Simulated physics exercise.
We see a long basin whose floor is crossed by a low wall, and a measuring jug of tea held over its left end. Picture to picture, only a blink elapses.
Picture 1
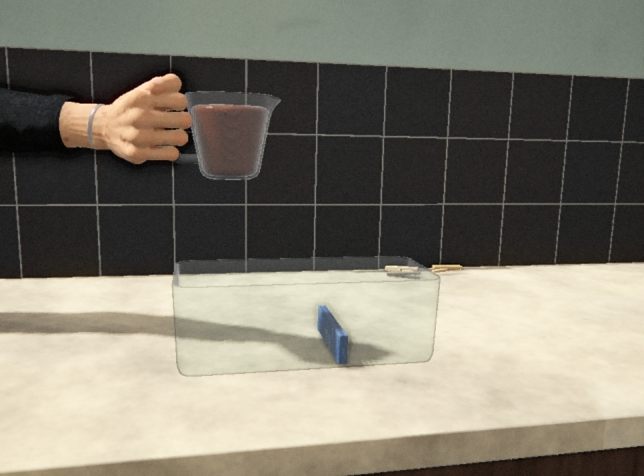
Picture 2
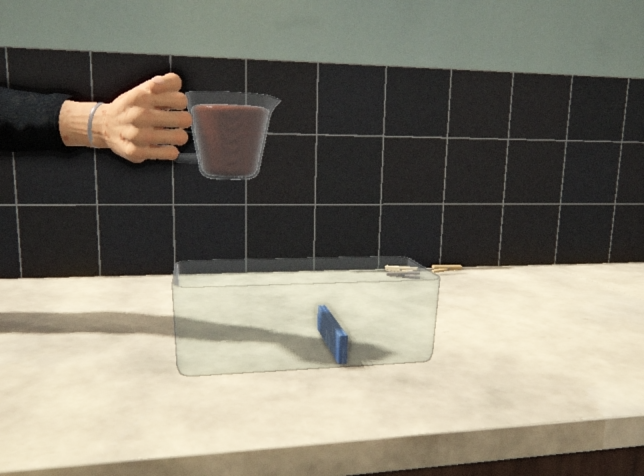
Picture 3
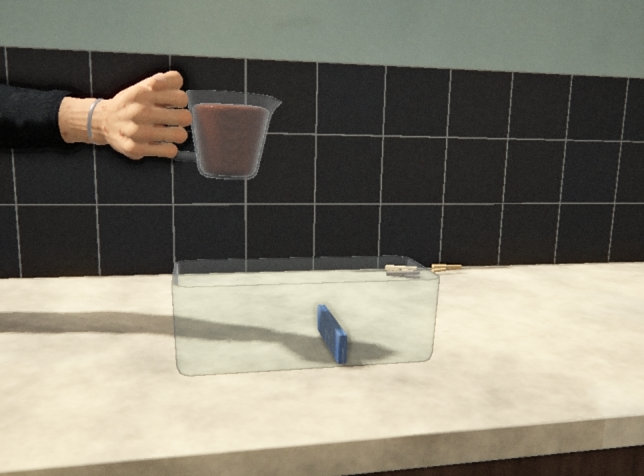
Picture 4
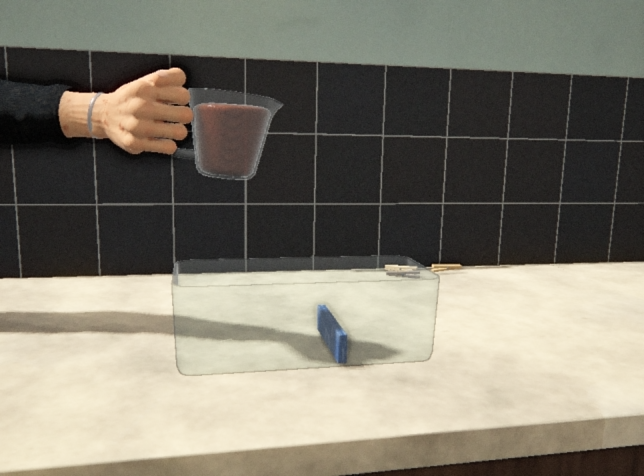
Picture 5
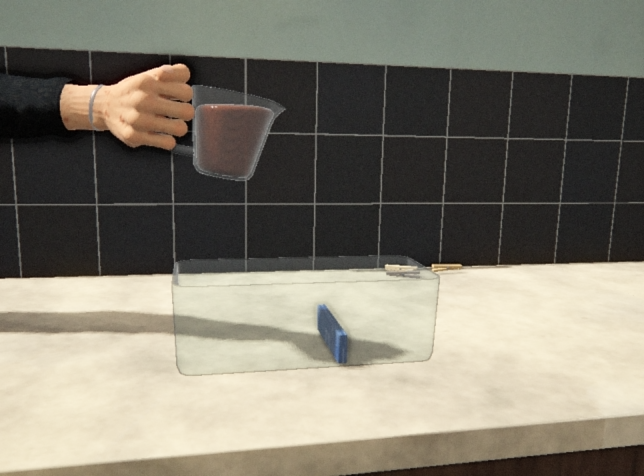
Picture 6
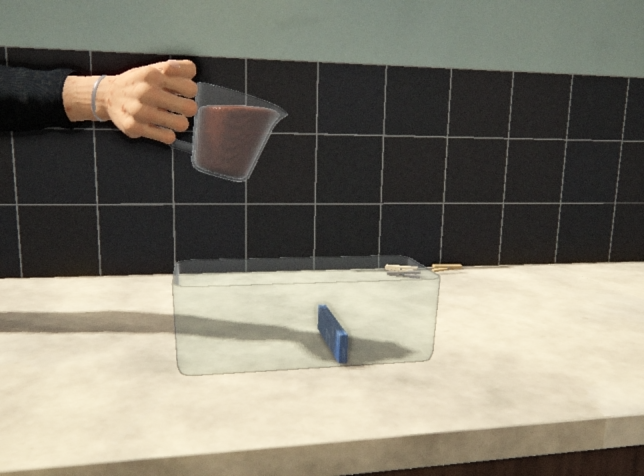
A hand holding a clear measuring jug of brown tea above a long glass basin, slowly tilting it to the right.
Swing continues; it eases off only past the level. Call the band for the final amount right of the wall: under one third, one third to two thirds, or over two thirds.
Band: One third to two thirds.
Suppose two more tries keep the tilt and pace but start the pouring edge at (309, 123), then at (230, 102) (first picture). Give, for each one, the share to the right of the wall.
Roughly 80 % and 5 %.
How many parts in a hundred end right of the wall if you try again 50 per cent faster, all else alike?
Near 35 in a hundred.
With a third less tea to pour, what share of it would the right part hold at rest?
It should come out close to 20 per cent.
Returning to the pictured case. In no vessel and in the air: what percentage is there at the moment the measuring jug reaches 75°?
Roughly 30 %.
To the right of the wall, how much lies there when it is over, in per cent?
About 50 per cent.
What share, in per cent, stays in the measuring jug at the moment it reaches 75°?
Amount still in: Approx. 60 %.
A moment on, the tilt is 75° and 58 per cent is still to pour, 3 is left of the wall and 11 right of it.
Next, the tilt is 112° and 4 per cent is still to pour, 37 is left of the wall and 49 right of it.
Then the tilt is 120° and 0 per cent is still to pour, 50 is left of the wall and 49 right of it.
Later the tilt is 120° and 0 per cent is still to pour, 50 is left of the wall and 49 right of it.
At rest 50 per cent lies left of the wall, 49 right of it and 1 outside.
